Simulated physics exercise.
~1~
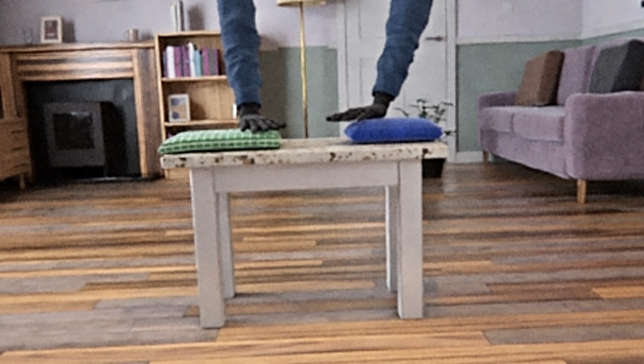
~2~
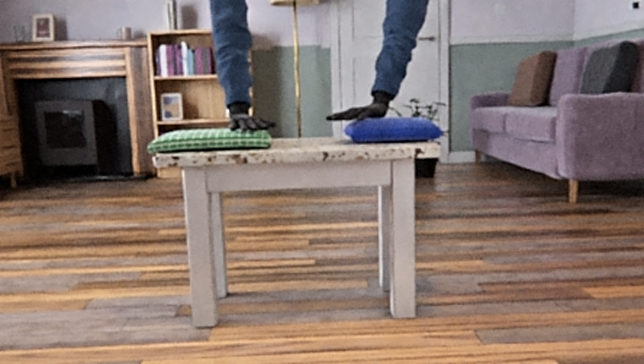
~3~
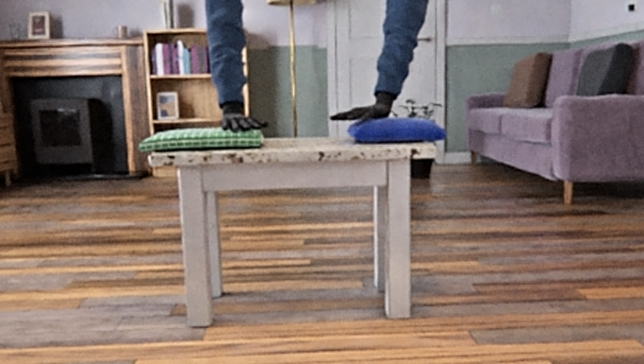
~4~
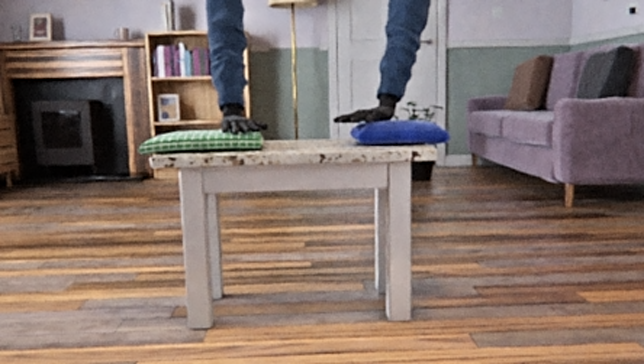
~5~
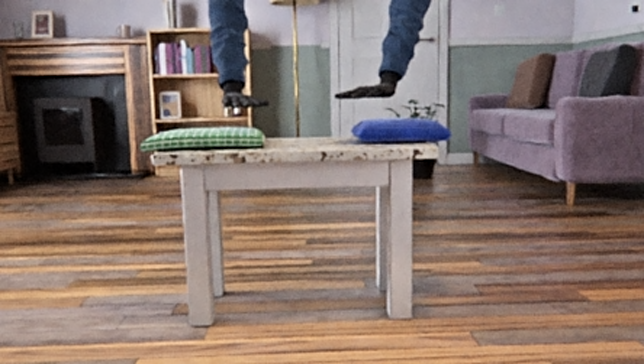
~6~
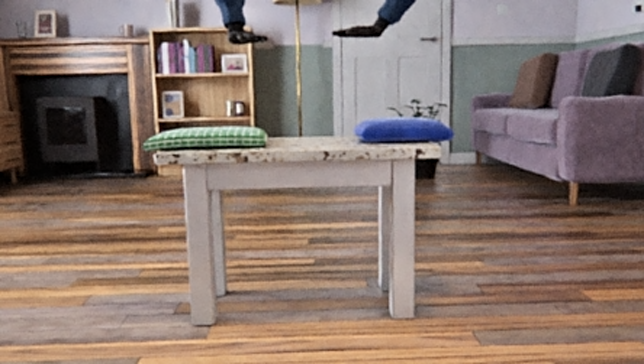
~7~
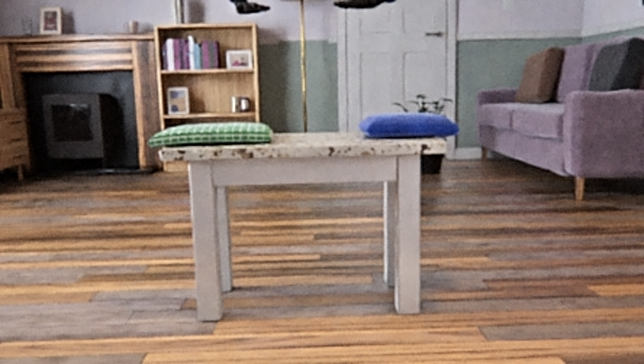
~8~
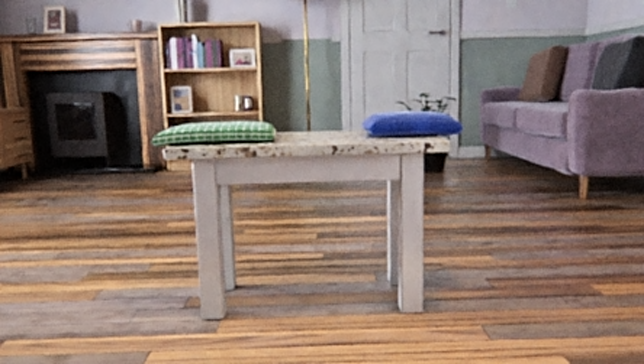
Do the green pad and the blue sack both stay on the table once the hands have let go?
Yes, both stay up. The green pad keeps its place at the left end and the blue sack remains on top at the right end.
